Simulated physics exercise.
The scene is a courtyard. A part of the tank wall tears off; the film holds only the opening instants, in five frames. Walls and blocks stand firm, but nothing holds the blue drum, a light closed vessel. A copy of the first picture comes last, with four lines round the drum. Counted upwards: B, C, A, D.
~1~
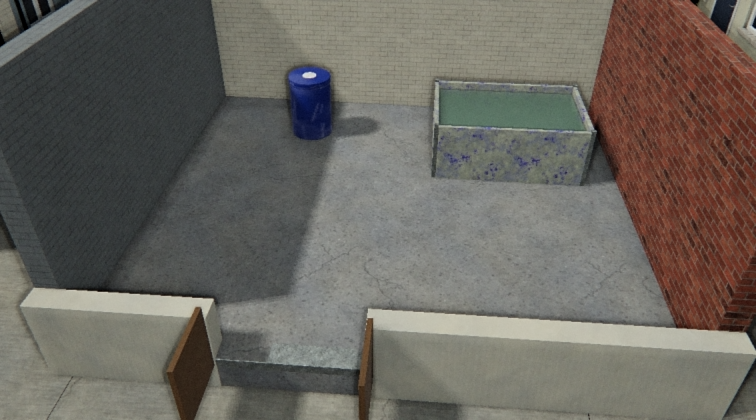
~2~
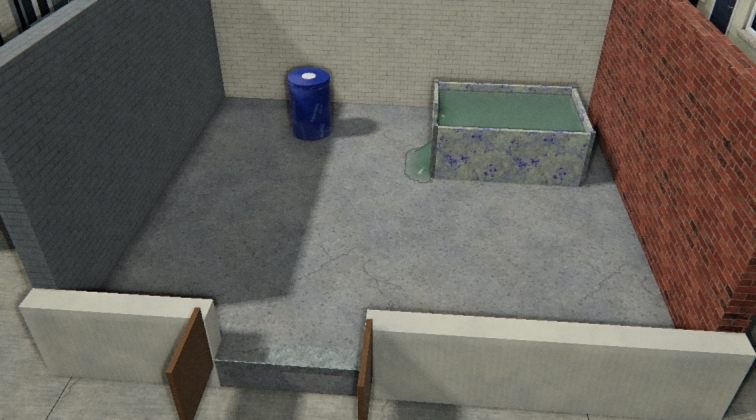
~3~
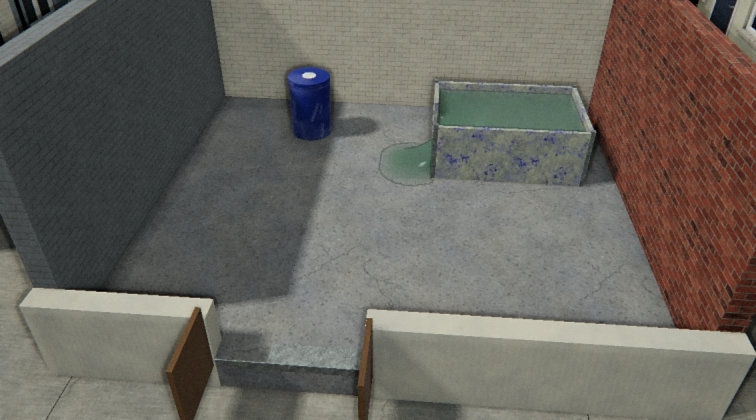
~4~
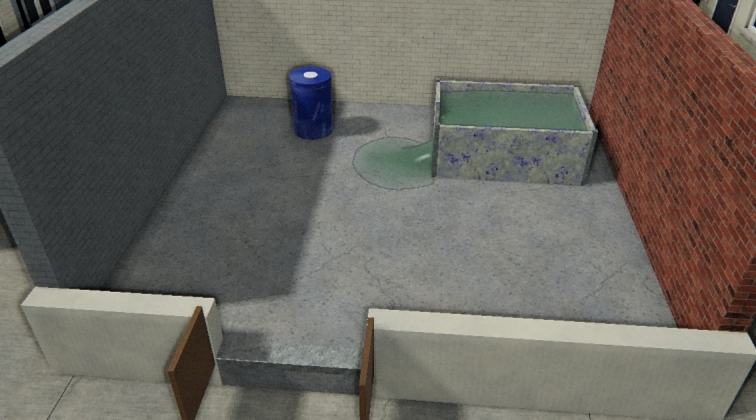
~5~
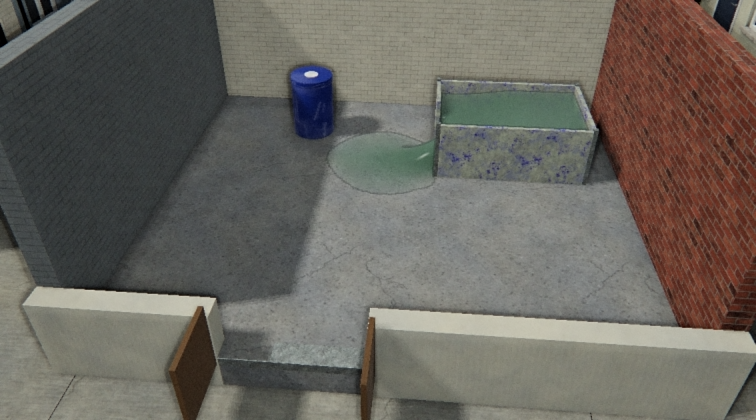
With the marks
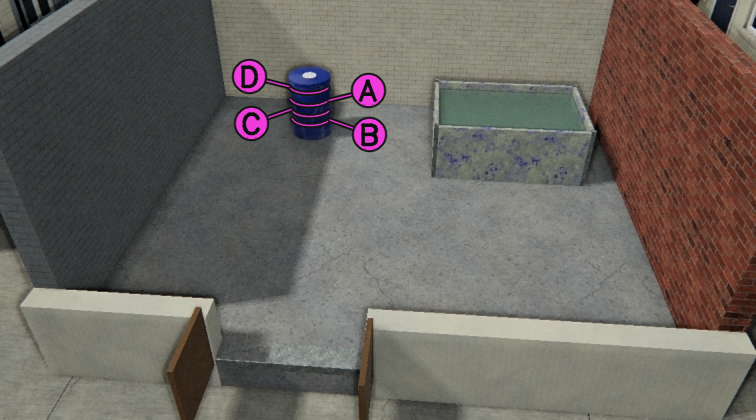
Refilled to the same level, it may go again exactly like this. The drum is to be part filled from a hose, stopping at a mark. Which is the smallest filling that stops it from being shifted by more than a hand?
Take B.
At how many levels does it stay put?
All four.
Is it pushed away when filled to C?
No, that is safe.
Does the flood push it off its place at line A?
No, that is safe.
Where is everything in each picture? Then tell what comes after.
In the first frame, lid of the blue drum at (309, 76); tank full, its middle at (509, 111); open gate at (291, 308).
In the second frame, 1 % of the ground under water, its edge towards the drum at (415, 152).
In the third frame, 2 % of the ground under water, its edge towards the drum at (387, 154).
In the fourth frame, 4 % of the ground under water, its edge towards the drum at (367, 147).
In the fifth frame, lid of the blue drum at (311, 75); 6 % of the ground under water, its edge towards the drum at (346, 143).
In magenta, A at (307, 105); B at (308, 125); C at (307, 116); D at (306, 93); from the bottom up B, C, A, D.
For line A, it does not move.
For line B, it does not move.
For line C, it does not move.
For line D, it does not move.
